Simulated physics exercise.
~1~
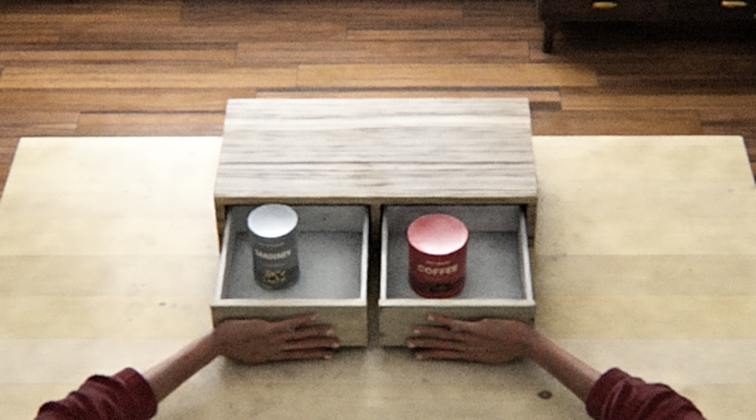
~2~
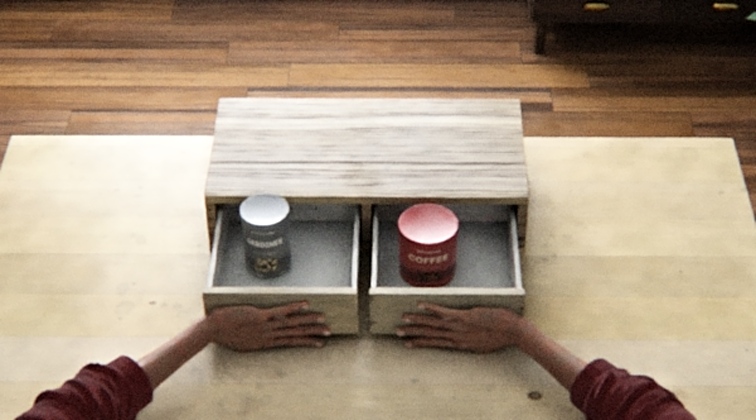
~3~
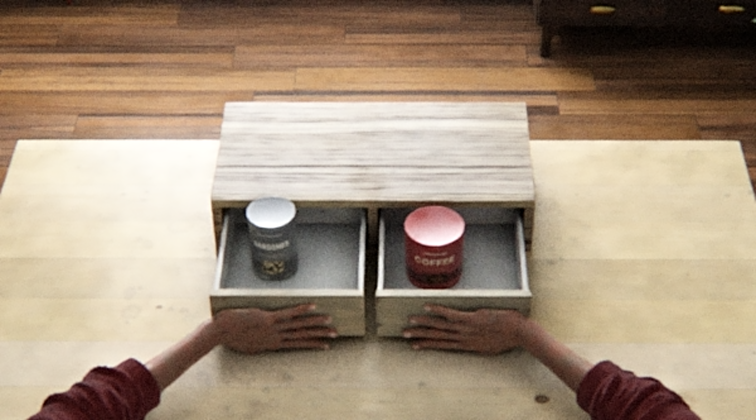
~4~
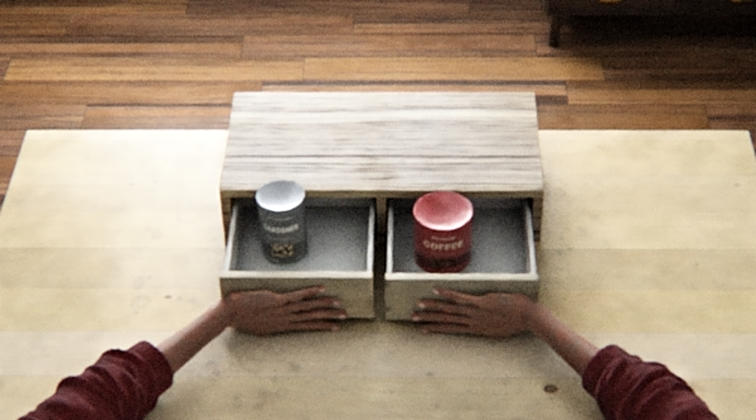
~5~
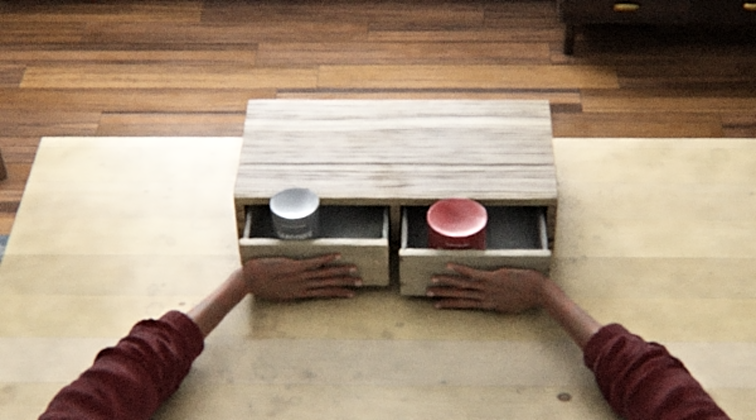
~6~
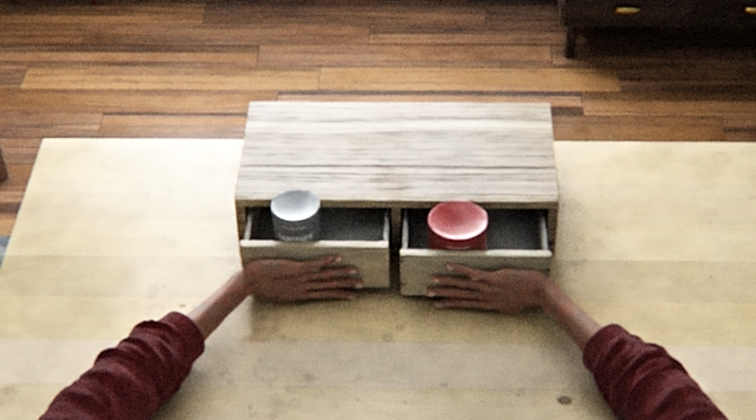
Two open drawers sit side by side in a pale wooden chest on a light wood table, seen from above and in front by a slightly swaying camera, with a plank floor and dark furniture behind. A grey pot with a pale top stands in the left drawer and a red coffee tub in the right. Two hands in dark red sleeves rest against the drawer fronts, then push both inward together at an ordinary pace. The pot and tub ride toward the chest. Both drawers stop partway and remain ajar, the hands still against them.
